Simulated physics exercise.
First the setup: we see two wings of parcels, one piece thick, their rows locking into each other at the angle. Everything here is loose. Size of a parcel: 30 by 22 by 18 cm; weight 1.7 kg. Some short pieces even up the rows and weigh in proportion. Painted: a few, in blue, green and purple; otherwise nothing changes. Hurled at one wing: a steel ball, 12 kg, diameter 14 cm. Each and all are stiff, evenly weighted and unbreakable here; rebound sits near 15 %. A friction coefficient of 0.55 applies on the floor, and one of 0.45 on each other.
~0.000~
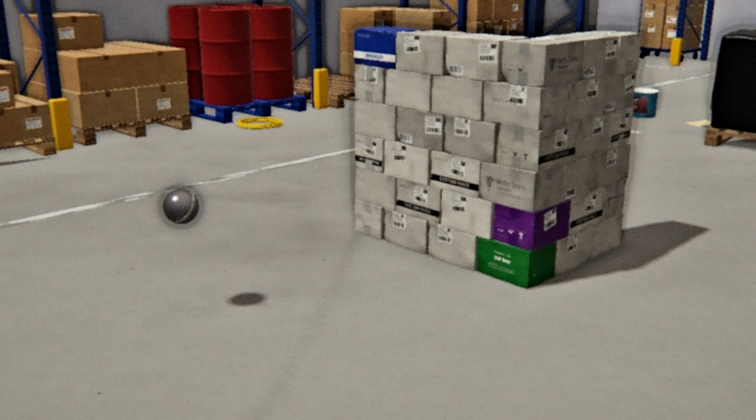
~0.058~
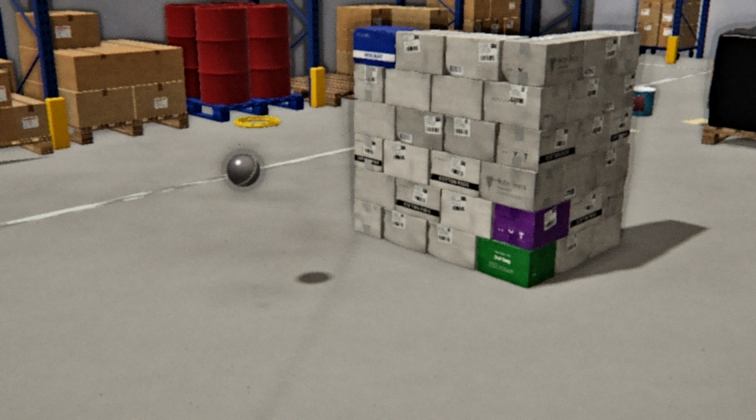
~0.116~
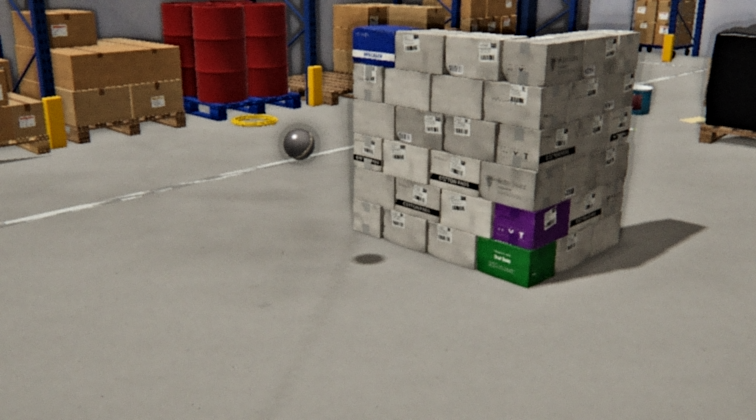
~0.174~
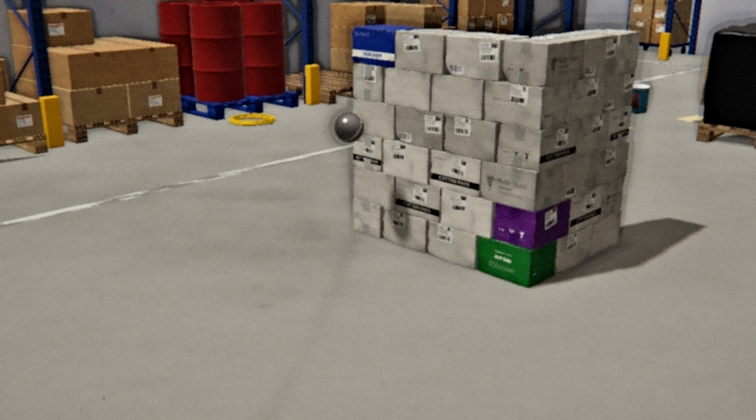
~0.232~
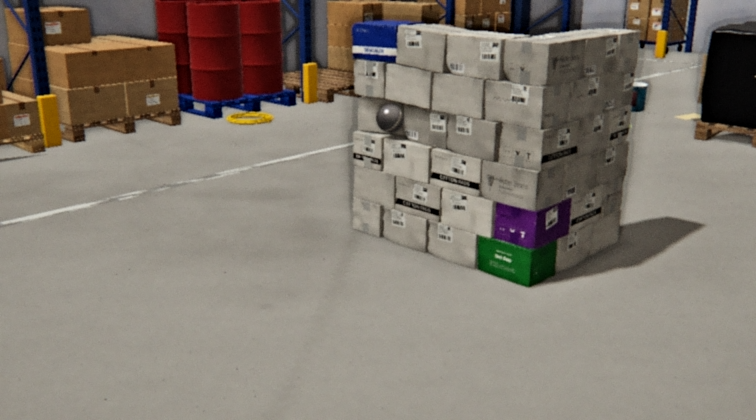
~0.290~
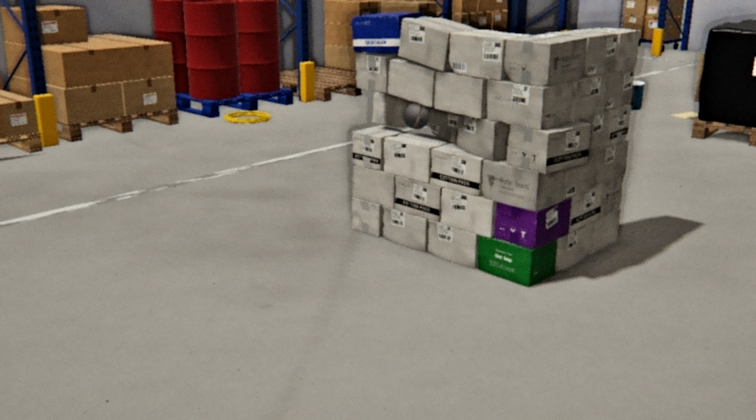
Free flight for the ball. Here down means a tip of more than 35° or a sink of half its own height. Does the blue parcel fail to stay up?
Yes, it comes down.
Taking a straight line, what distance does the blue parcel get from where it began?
I'd estimate near 120 cm.
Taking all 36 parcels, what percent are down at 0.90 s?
By then 15 %.
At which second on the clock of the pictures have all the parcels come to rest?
Around 2.5 s.
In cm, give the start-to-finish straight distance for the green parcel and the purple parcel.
Green: About 0 cm, purple: About 0 cm.
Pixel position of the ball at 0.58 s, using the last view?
Around (518, 172).
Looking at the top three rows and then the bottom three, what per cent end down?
30% and 0%.
After 0.38 s, ball still moving; none of the 36 parcels down, 13 disturbed; blue parcel leaning 9°.
After 0.58 s, ball still moving; 6 of the 36 parcels down; blue parcel leaning 3°, 17 cm lower.
After 0.90 s, ball still moving; 6 of the 36 parcels down; blue parcel leaning 73°, 38 cm lower.
After 1.48 s, ball still moving; 6 of the 36 parcels down; blue parcel upside down.
At rest (2.6 s), ball rolling away; 6 of the 36 parcels down; blue parcel upside down; purple parcel unmoved; green parcel unmoved. As the last picture would show them, middles, blue parcel near (500, 193), purple parcel near (533, 218).
